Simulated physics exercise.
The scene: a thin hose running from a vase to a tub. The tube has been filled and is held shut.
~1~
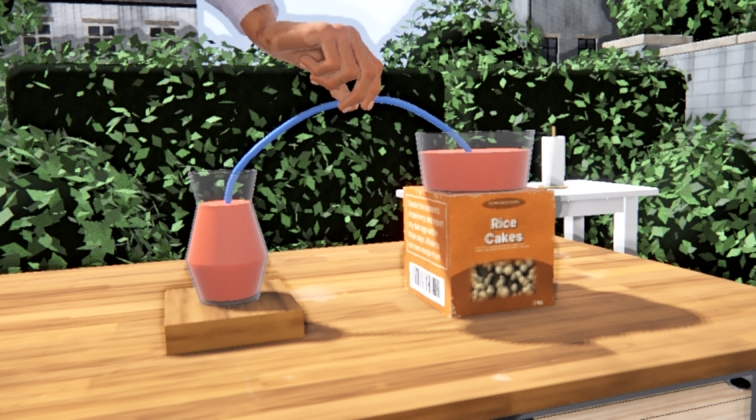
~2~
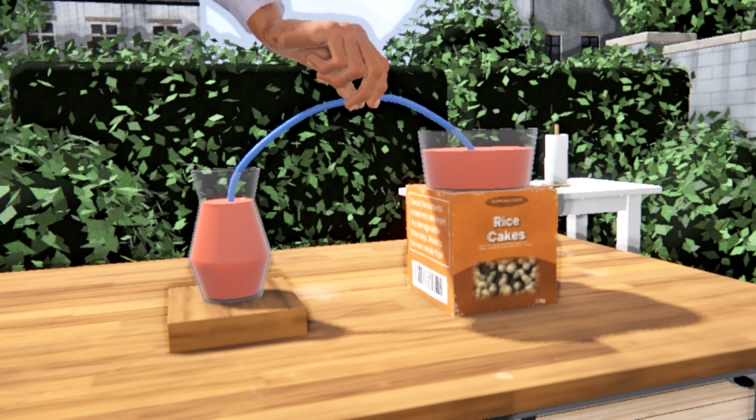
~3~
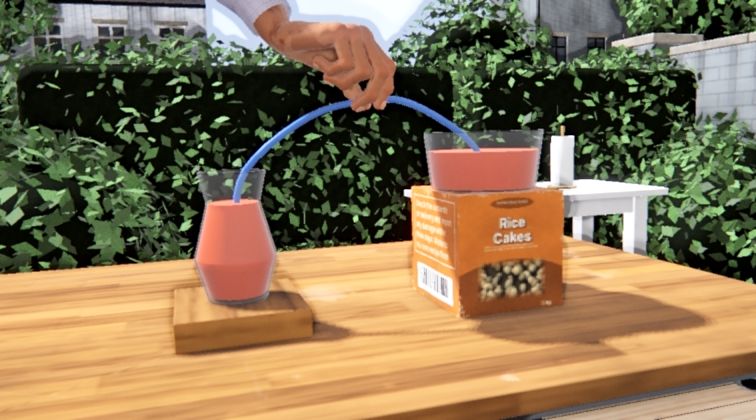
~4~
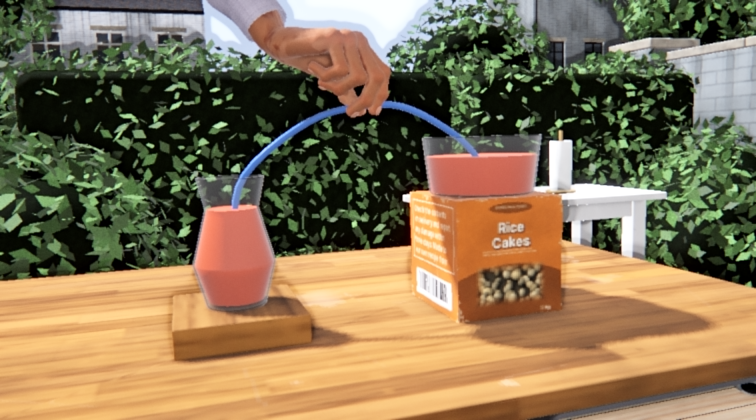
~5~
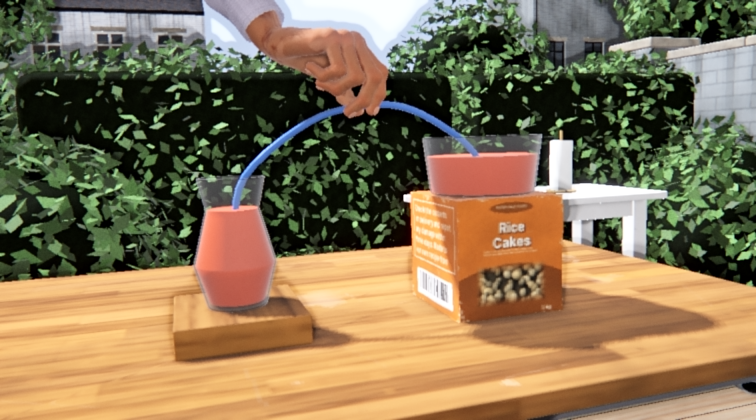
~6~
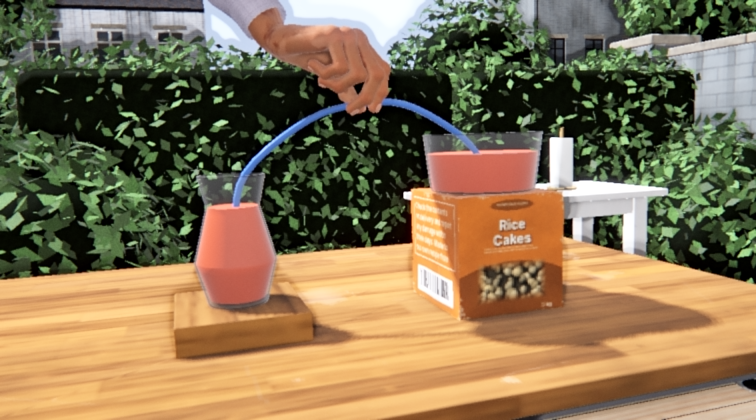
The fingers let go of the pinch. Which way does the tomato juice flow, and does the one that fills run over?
The tomato juice goes leftwards; the receiving one overflows.
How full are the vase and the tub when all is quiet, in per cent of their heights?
First 100 %, second 45 %.
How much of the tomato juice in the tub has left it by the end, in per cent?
Near 30 in a hundred.
Soon after, the vase is nearly full; the tub is about half full.
Later, the vase is full to the brim; the tub is about half full; some has gone over the lower rim; the two surfaces are level.
In the end, the vase is full to the brim; the tub is about half full; some has gone over the lower rim; the two surfaces are level.
